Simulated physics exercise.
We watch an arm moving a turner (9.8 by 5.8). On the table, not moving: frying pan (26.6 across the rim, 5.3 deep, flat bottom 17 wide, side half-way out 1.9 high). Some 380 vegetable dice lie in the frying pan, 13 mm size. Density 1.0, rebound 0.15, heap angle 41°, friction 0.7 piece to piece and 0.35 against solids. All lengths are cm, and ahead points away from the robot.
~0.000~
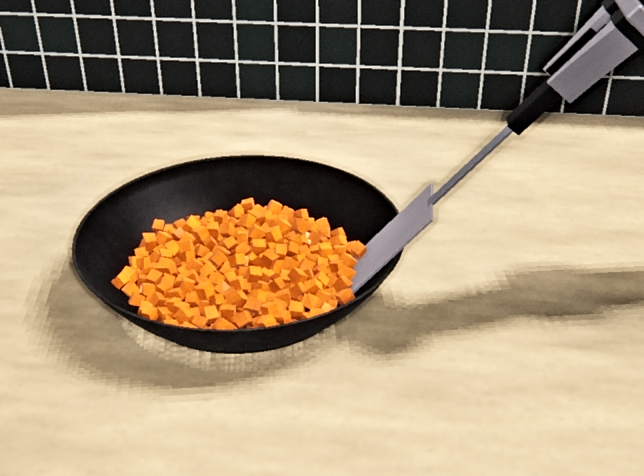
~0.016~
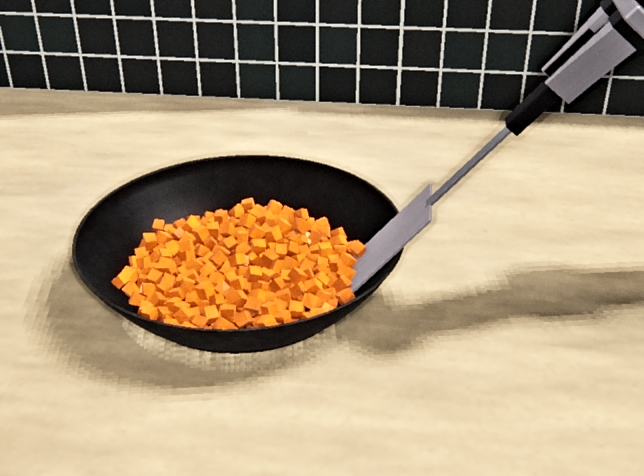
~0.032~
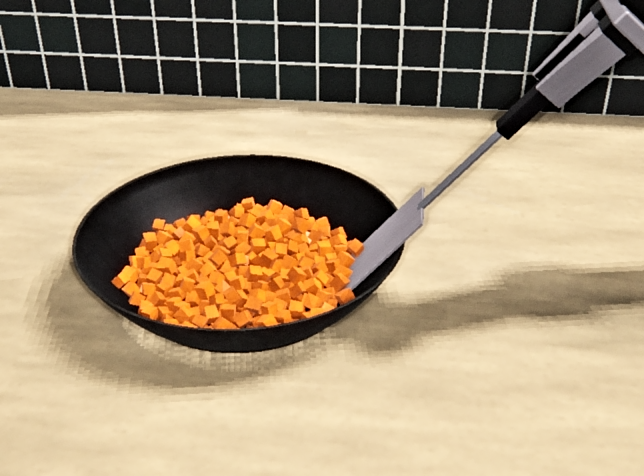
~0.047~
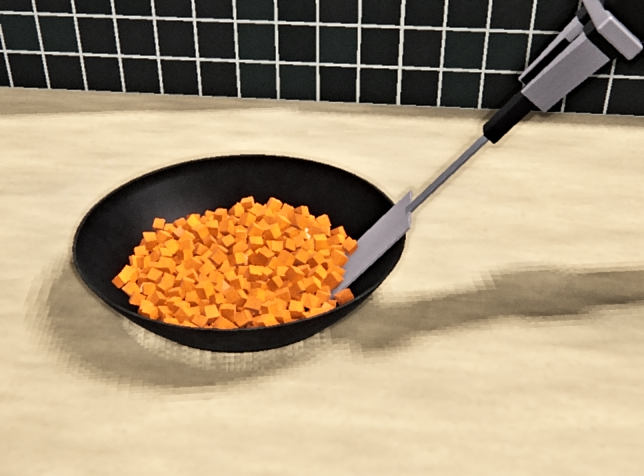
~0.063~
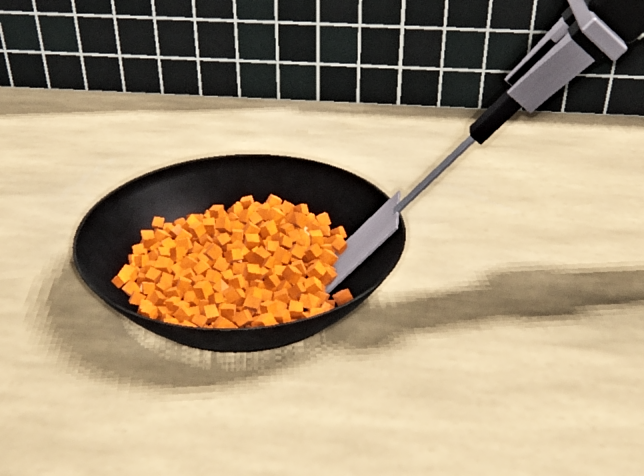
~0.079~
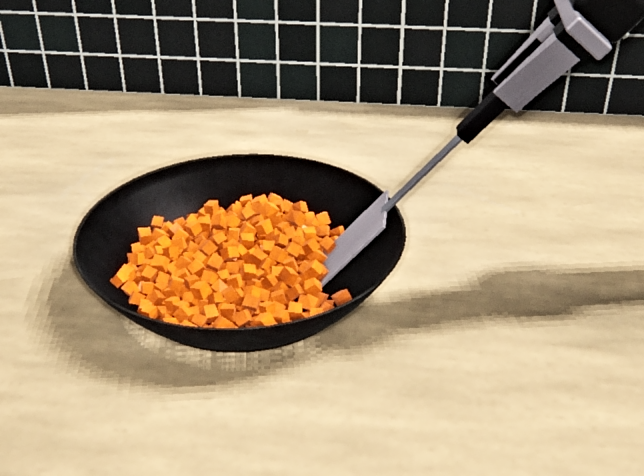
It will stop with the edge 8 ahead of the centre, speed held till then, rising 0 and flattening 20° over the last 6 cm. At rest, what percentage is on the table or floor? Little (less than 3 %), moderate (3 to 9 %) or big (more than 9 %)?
Share on the table or floor: Little (less than 3 %).
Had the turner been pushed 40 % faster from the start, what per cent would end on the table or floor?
It would be near 0 per cent.
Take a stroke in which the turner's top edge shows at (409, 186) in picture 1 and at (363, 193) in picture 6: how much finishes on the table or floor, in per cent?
Some 0 per cent.
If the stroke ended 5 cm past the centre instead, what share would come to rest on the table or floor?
Then about 0 per cent.
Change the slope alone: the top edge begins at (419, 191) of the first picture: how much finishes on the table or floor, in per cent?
About 0 per cent.
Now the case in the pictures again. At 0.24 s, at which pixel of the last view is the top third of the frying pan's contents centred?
Around (188, 241).
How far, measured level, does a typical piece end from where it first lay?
Some 3 cm.
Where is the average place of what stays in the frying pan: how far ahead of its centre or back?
Some 3.5 cm ahead.
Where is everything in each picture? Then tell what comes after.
The first frame shows the turner top edge at (433, 201), sloping 51°; upper third of the load around (252, 254), from x 120 to 360, top at y 205; 380 in the frying pan.
The second frame shows the turner top edge at (431, 201), sloping 51°; upper third of the load around (252, 254), from x 120 to 360, top at y 205.
The third frame shows the turner top edge at (423, 205), sloping 51°; upper third of the load around (253, 254), from x 120 to 355, top at y 205.
The fourth frame shows the turner top edge at (411, 208), sloping 51°; upper third of the load around (253, 254), from x 120 to 350, top at y 205.
The fifth frame shows the turner top edge at (398, 209), sloping 51°; upper third of the load around (247, 251), from x 120 to 350, top at y 200.
The sixth frame shows the turner top edge at (386, 208), sloping 51°; upper third of the load around (238, 250), from x 120 to 350, top at y 200; 380 in the frying pan.
After 0.16 s, sloping 51°, highest piece 5 above the table; 380 in the frying pan.
After 0.24 s, sloping 43°, highest piece 6 above the table; 380 in the frying pan.
After 0.48 s, sloping 31°, highest piece 6 above the table; 379 in the frying pan, 1 on the table or floor.
After 1.53 s, sloping 31°, highest piece 6 above the table; 379 in the frying pan, 1 on the table or floor.
In the end, 379 in the frying pan, 1 on the table or floor. That is 0 % on the table or floor.
